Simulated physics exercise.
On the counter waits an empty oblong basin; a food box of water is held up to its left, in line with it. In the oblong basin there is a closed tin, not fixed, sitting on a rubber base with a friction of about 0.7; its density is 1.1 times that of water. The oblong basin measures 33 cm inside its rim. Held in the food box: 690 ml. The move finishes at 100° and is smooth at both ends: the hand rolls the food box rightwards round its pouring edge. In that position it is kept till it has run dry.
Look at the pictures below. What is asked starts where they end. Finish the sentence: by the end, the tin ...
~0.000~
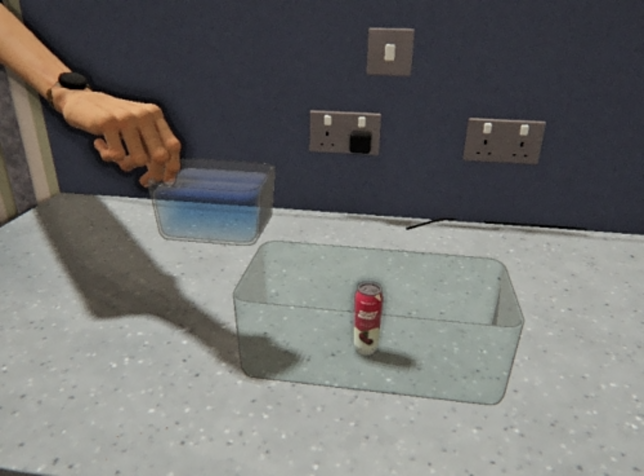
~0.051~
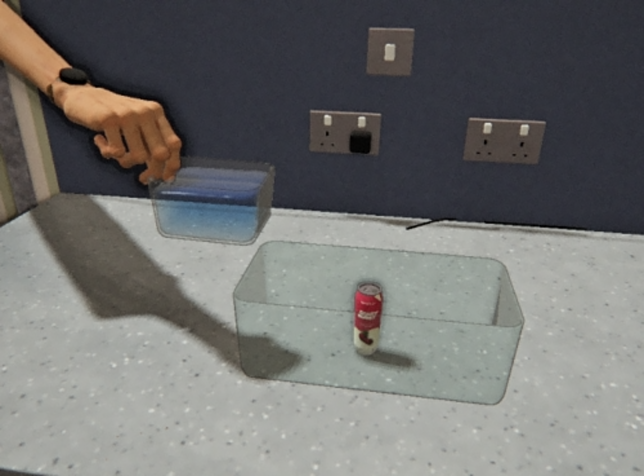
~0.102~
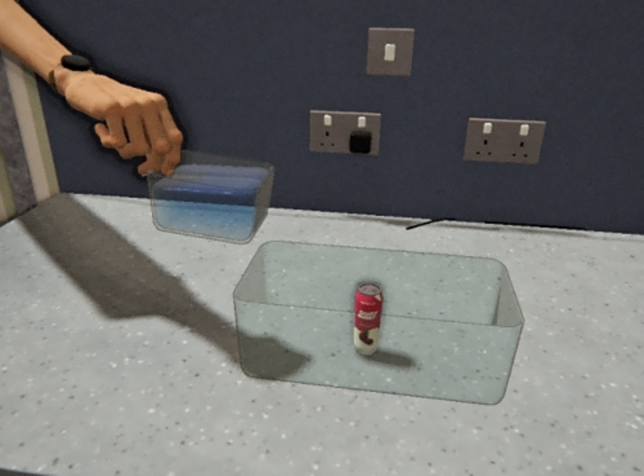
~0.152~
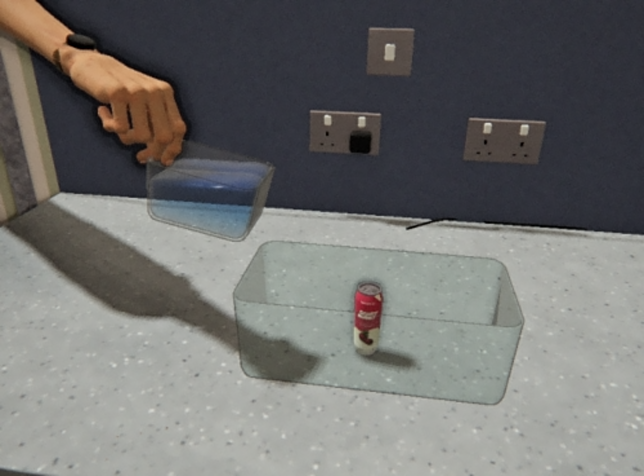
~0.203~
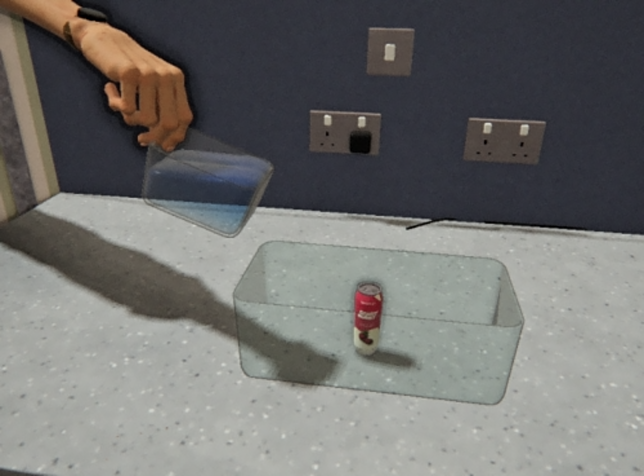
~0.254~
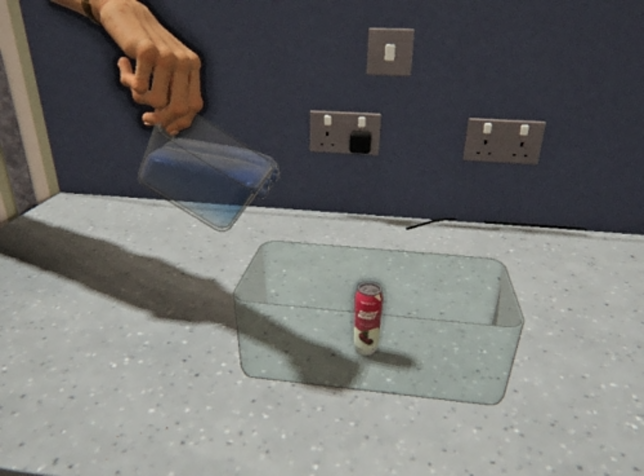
By the end, the tin has toppled.
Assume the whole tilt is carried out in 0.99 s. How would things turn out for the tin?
Result: Tin tipped over.
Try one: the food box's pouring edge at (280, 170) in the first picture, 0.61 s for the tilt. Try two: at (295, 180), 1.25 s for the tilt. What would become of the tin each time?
First it stays on its base; then it stays on its base.
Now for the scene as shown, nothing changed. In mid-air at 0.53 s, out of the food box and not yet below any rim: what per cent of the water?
Roughly 52 %.
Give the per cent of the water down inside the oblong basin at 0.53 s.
Near 14 in a hundred.
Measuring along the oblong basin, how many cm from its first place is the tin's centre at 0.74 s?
Near 2 cm.
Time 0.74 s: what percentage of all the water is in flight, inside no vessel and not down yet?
Roughly 12 per cent.
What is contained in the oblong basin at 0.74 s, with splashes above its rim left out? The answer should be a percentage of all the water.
Around 84 parts in a hundred.
After 0.53 s the tilt is 89° and 34 per cent is still to pour; the tin stands where it began.
After 0.74 s the tilt is 100° and 4 per cent is still to pour; the tin leans 20°.
After 0.95 s the tilt is 100° and 0 per cent is still to pour; the tin lies on its side.
After 1.18 s the tilt is 100° and 0 per cent is still to pour; the tin lies on its side.
In the end the tin lies on its side.
